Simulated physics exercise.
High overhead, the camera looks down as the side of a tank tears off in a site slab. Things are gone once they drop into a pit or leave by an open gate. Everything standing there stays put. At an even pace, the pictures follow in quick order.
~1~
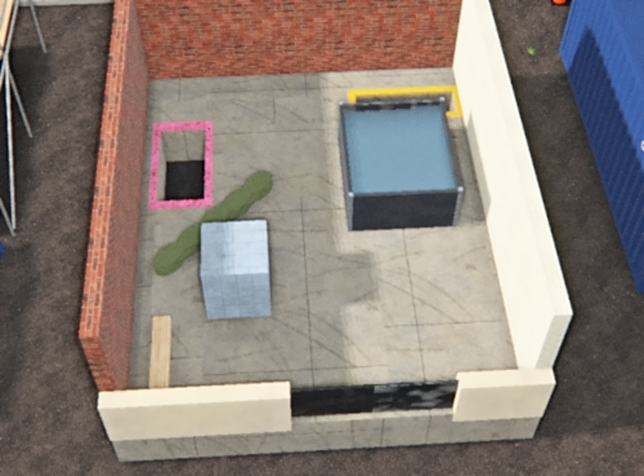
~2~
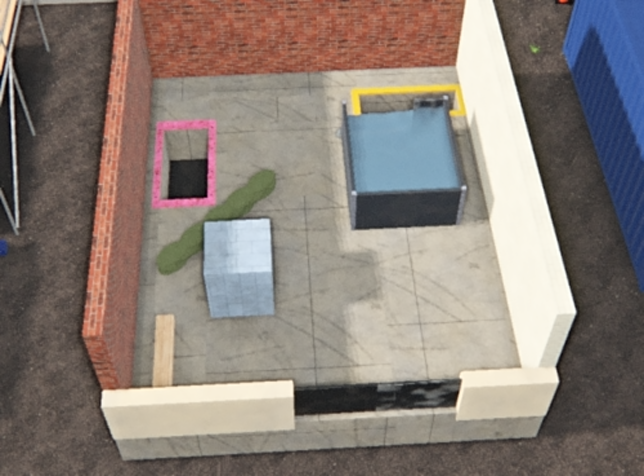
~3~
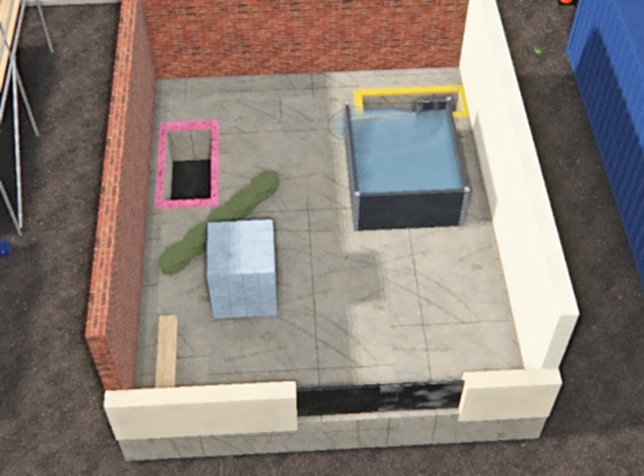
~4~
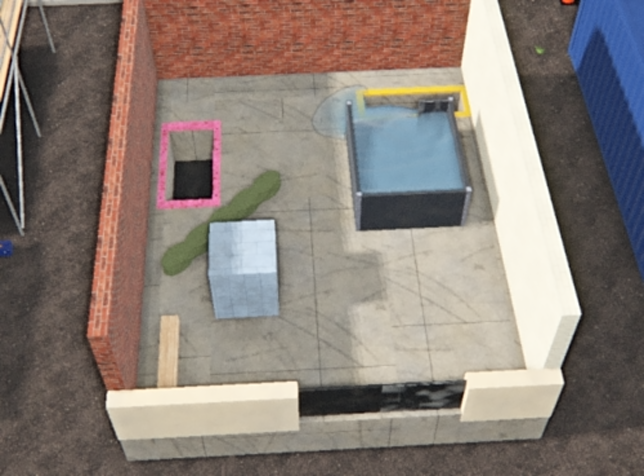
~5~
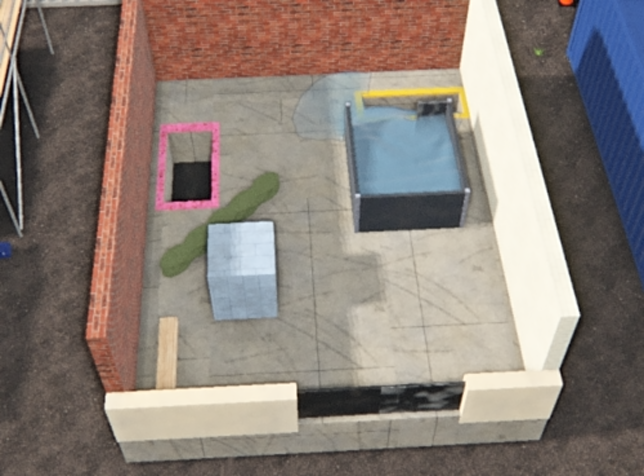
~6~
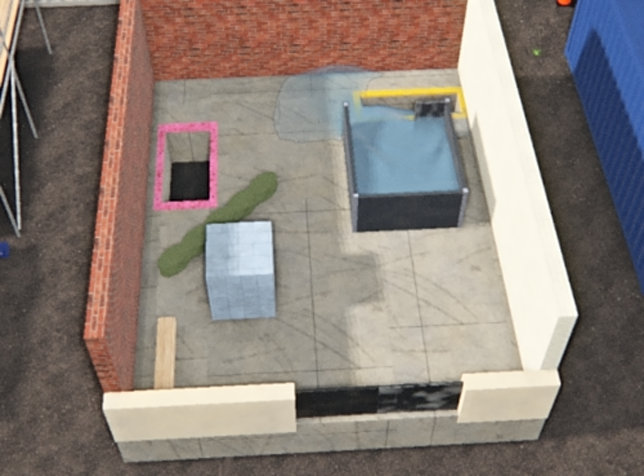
A dark-sided tank of blue water stands whole at the upper right of a walled concrete slab, seen from high overhead. Around it are a yellow-edged opening behind, a pink-rimmed pit at left, a green strip, a pale blue-grey block and a wooden plank. Water spills from the tank's far side and spreads leftward in a thin, widening sheet, while the view shifts very slightly.
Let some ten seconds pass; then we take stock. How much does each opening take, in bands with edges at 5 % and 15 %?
My prediction: The gate stays lower than five per cent; the pink pit sits in the mid range; the yellow pit goes higher than fifteen per cent.
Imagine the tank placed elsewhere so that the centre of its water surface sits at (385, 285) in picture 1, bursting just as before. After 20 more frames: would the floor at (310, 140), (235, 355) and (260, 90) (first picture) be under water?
Location one: Soaked; location two: Bone dry; location three: Soaked.
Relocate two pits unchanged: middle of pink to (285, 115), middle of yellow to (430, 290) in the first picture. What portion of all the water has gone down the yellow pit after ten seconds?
Yellow: 15 %.
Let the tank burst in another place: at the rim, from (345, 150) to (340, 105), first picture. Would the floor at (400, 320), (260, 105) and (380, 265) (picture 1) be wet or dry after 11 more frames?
Unsoaked, then soaked, then unsoaked.
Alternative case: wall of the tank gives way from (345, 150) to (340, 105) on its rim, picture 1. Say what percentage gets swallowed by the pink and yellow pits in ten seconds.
Result - pink: 50 %; yellow: 4 %.
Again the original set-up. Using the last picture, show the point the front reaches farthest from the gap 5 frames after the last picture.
Front's tip: Near (195, 81).
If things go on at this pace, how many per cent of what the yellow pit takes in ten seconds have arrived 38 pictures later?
Around 90 %.
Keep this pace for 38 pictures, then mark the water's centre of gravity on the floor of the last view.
I'd say near (314, 149).
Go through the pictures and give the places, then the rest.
The water tank at (398, 149) is whole and still, in the first frame.
The front is at (338, 136), out from the gap on the water tank's far side, in the second frame.
The front is at a hidden place, out from the gap on the water tank's far side, in the third frame.
Water pours out on the water tank's far side and has run to (352, 89), in the fourth frame.
The front is at (333, 75), out from the gap on the water tank's far side, in the fifth frame.
The front is at (295, 77), out from the gap on the water tank's far side, in the sixth frame.
A moment on, water covers 15 % of the floor; the gate 0 %, the pink pit 0 %, the yellow pit 23 %.
Next, water covers 20 % of the floor; the gate 0 %, the pink pit 0 %, the yellow pit 35 %.
Then, water covers 25 % of the floor; the gate 0 %, the pink pit 2 %, the yellow pit 47 %.
Later, water covers 30 % of the floor; the gate 0 %, the pink pit 7 %, the yellow pit 59 %.
In the end, water covers 40 % of the floor; the gate 0 %, the pink pit 8 %, the yellow pit 66 %.
